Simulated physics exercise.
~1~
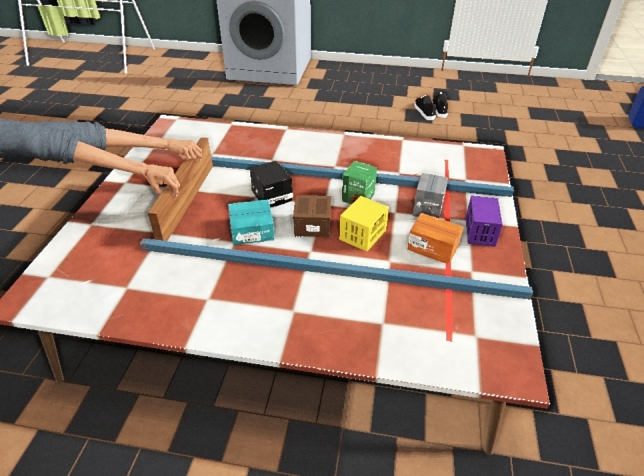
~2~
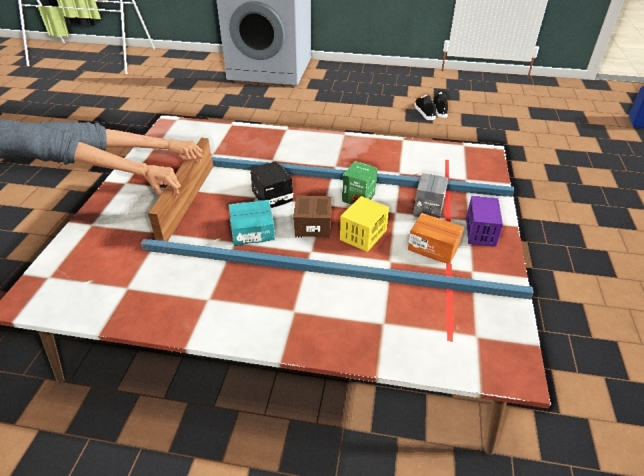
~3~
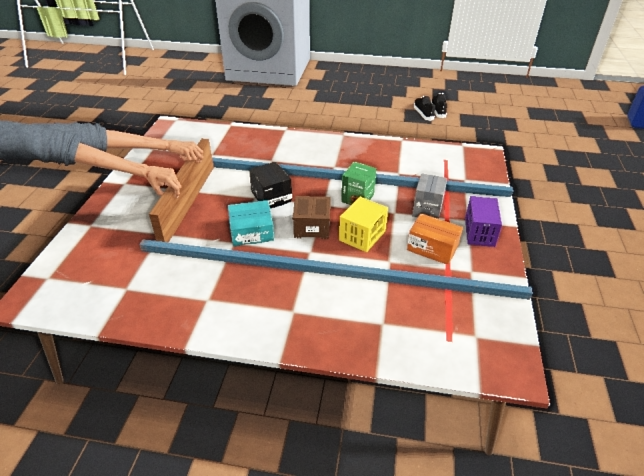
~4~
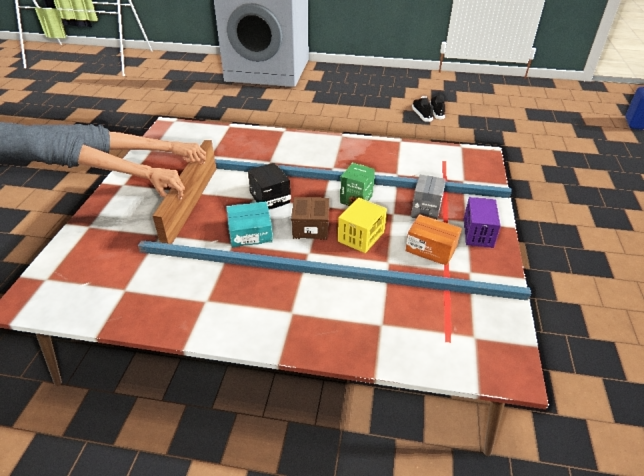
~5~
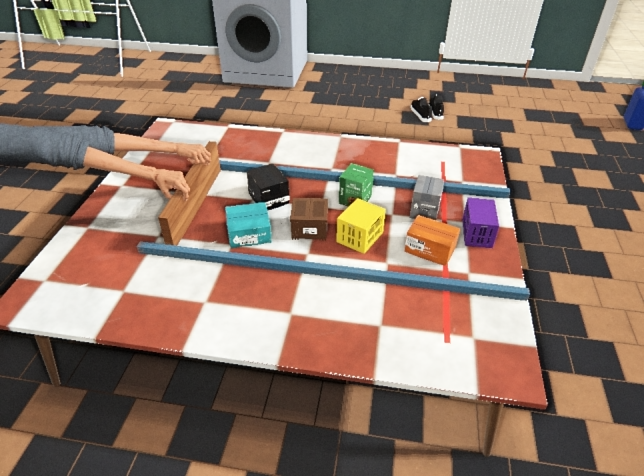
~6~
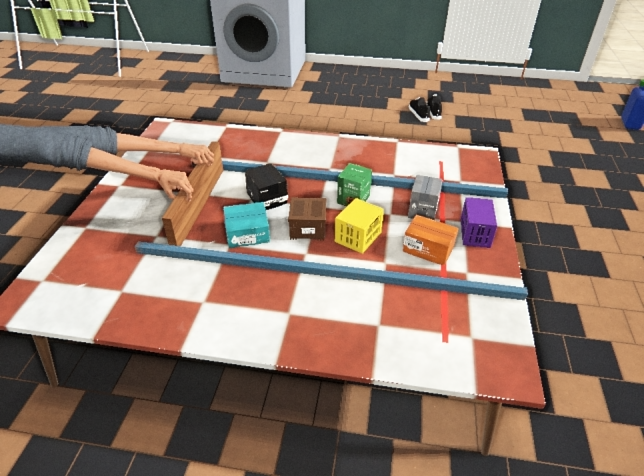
On a checkered table in a tiled room, two hands slowly slide a wooden plank slightly right toward eight colourful boxes.
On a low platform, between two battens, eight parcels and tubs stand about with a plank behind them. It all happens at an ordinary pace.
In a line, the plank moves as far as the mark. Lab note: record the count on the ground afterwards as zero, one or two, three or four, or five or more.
Count on ground: Three or four.
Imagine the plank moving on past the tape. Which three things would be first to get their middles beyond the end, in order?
Orange parcel, then yellow crate, then purple crate.
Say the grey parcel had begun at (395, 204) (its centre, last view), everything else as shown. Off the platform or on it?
The grey parcel does not fall.
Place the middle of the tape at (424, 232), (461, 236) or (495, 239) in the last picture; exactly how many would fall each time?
Try by try, 2, 4 and 6.
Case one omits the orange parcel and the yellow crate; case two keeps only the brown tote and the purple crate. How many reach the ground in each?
First try: 1 fallen; other try: 1.
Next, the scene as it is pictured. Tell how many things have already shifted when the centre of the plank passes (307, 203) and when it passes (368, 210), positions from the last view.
So far 6, and 7 at the second.
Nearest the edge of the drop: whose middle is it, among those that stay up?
The brown tote winds up nearest.
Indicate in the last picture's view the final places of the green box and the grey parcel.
The green box ends at (458, 188) and the grey parcel at (490, 204).
Soon after, none off yet; purple crate at rest near (478, 222); orange parcel at rest near (430, 240); grey parcel at rest near (425, 198).
After that, none off yet; purple crate moving near (480, 222); orange parcel displaced about its own width near (493, 249); grey parcel at rest near (425, 198).
In the end, the number that fall off is three or four; gone, yellow crate, orange parcel and purple crate.
